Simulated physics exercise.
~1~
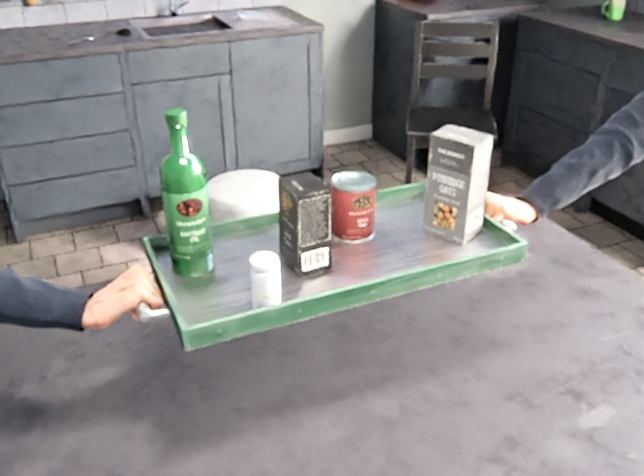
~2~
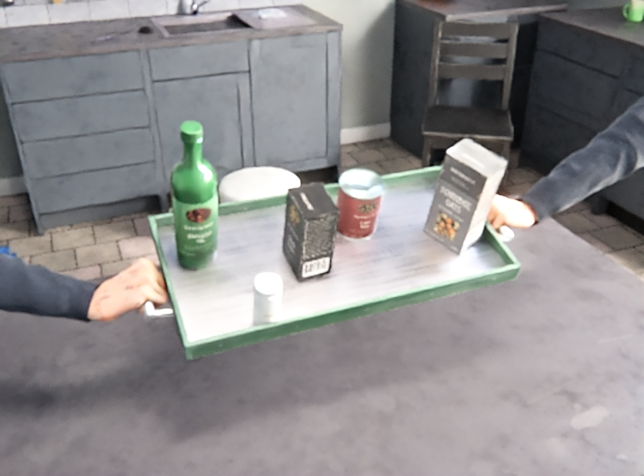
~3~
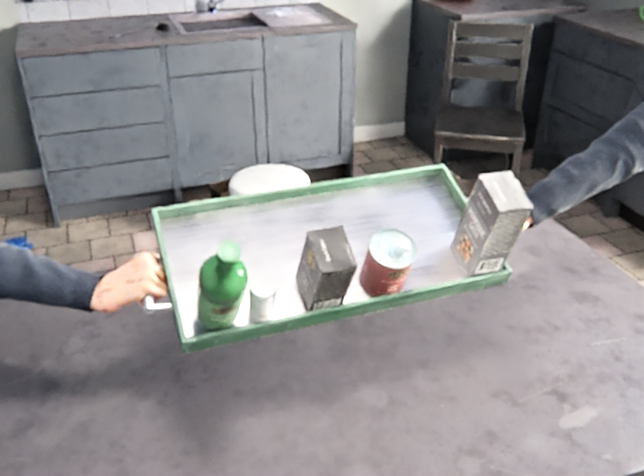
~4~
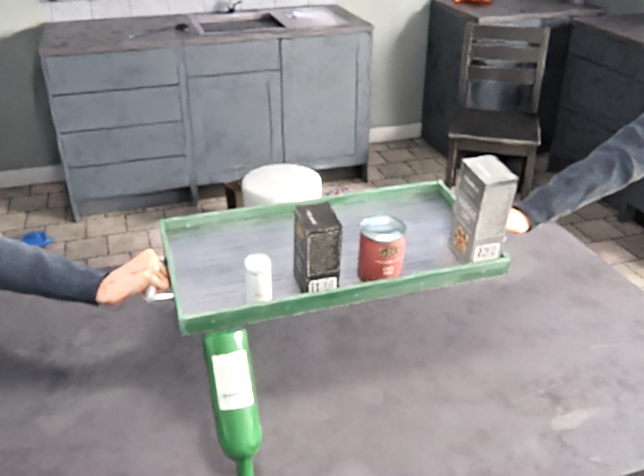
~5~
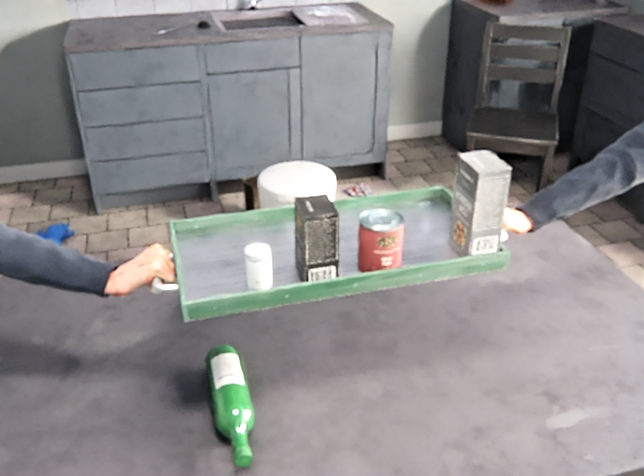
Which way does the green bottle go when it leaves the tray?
The green bottle moves down, dropping past the near edge of the tray to the table below.
